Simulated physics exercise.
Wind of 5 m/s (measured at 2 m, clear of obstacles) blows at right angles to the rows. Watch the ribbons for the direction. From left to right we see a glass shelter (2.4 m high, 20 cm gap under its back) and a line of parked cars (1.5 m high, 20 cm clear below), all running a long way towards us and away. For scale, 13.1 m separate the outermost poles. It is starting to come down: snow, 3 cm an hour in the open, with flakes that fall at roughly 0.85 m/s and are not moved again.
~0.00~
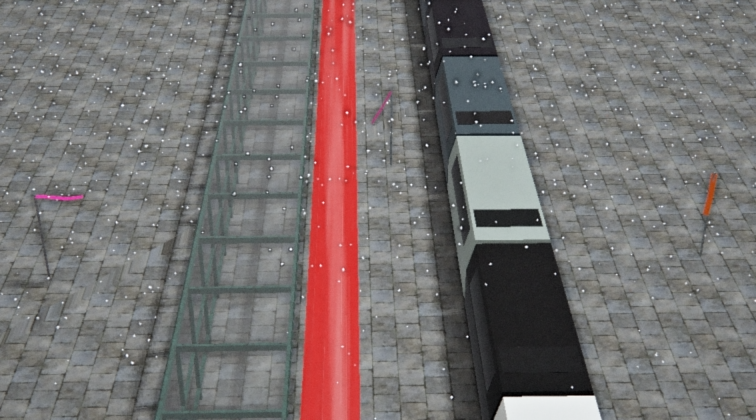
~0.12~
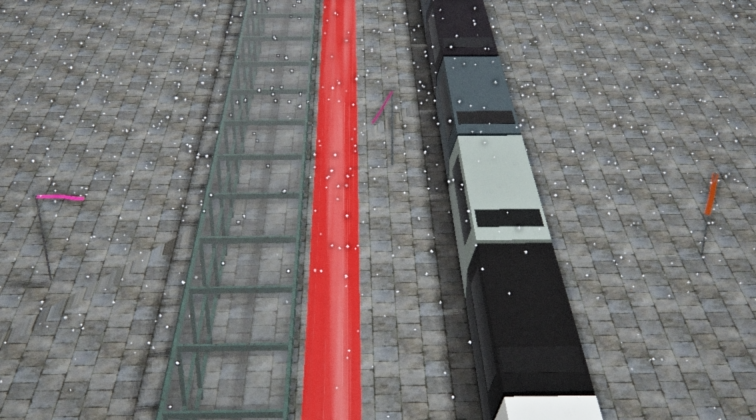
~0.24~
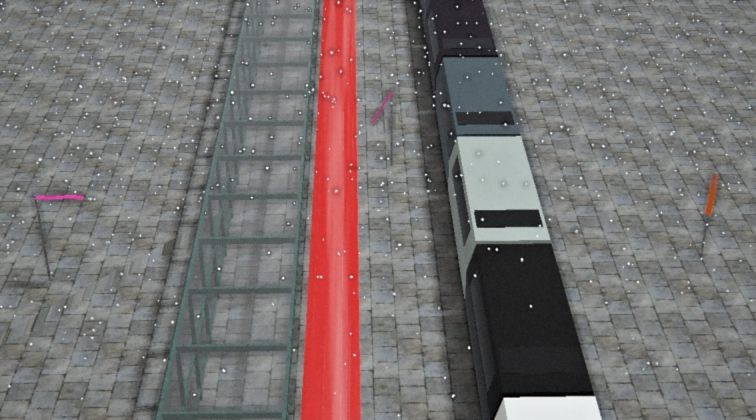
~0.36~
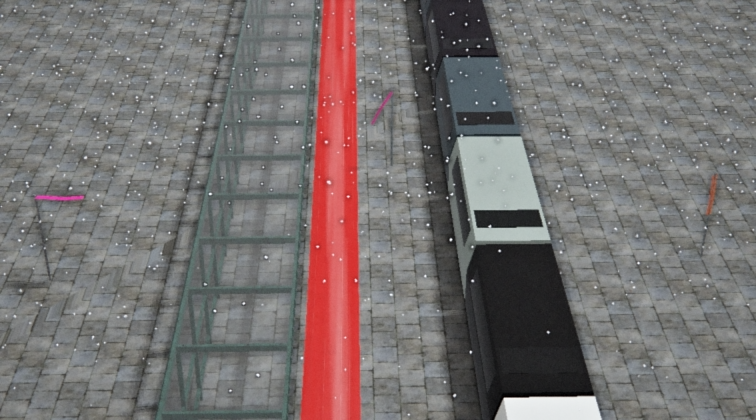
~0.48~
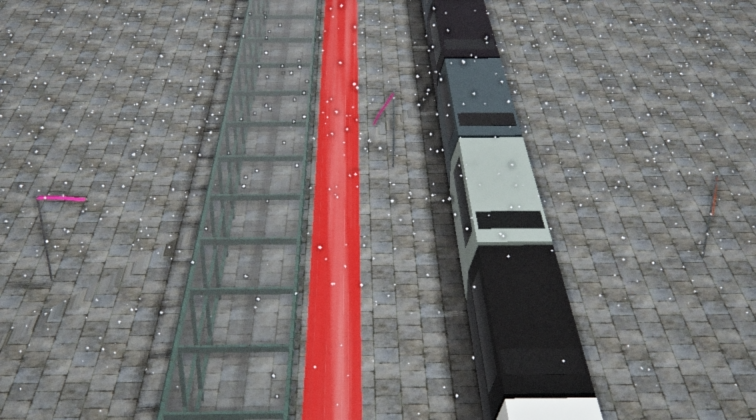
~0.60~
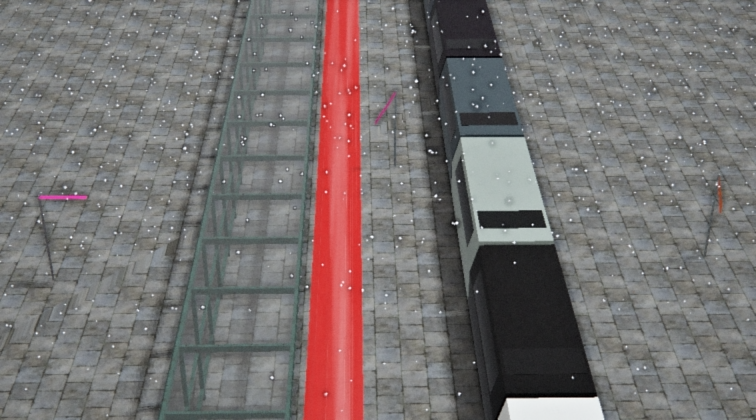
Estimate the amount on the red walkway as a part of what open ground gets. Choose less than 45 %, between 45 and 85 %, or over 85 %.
It gets under 45 % of the open amount.
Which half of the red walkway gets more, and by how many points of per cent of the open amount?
The right one, some 10 points more.
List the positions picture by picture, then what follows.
The left ribbon ends at (83, 197), leaning 90 degrees to the right, in the first frame.
The right ribbon ends at (707, 214), hanging almost straight and the red one passes (335, 257), in the second frame.
The inner ribbon ends at (372, 124), leaning 30 degrees to the left, above the rows the flakes slant 85 degrees from upright, towards the right and the top of the line of parked cars crosses (494, 156), in the third frame.
The left ribbon ends at (83, 197), leaning 90 degrees to the right and the red one passes (335, 196), in the fourth frame.
The right ribbon ends at (713, 215), hanging almost straight and above the rows the flakes slant 85 degrees from upright, towards the right, in the fifth frame.
The inner ribbon ends at (375, 124), leaning 30 degrees to the left and the top of the line of parked cars crosses (497, 157), in the sixth frame.
10 minutes on, 2 mm on the red walkway, 5 mm in the open.
30 minutes on, 5 mm on the red walkway, 15 mm in the open.
60 minutes on, 9 mm on the red walkway, 30 mm in the open, so the red walkway has 31 % of the open amount; the left half of it has 27 %, the right half 35 %.
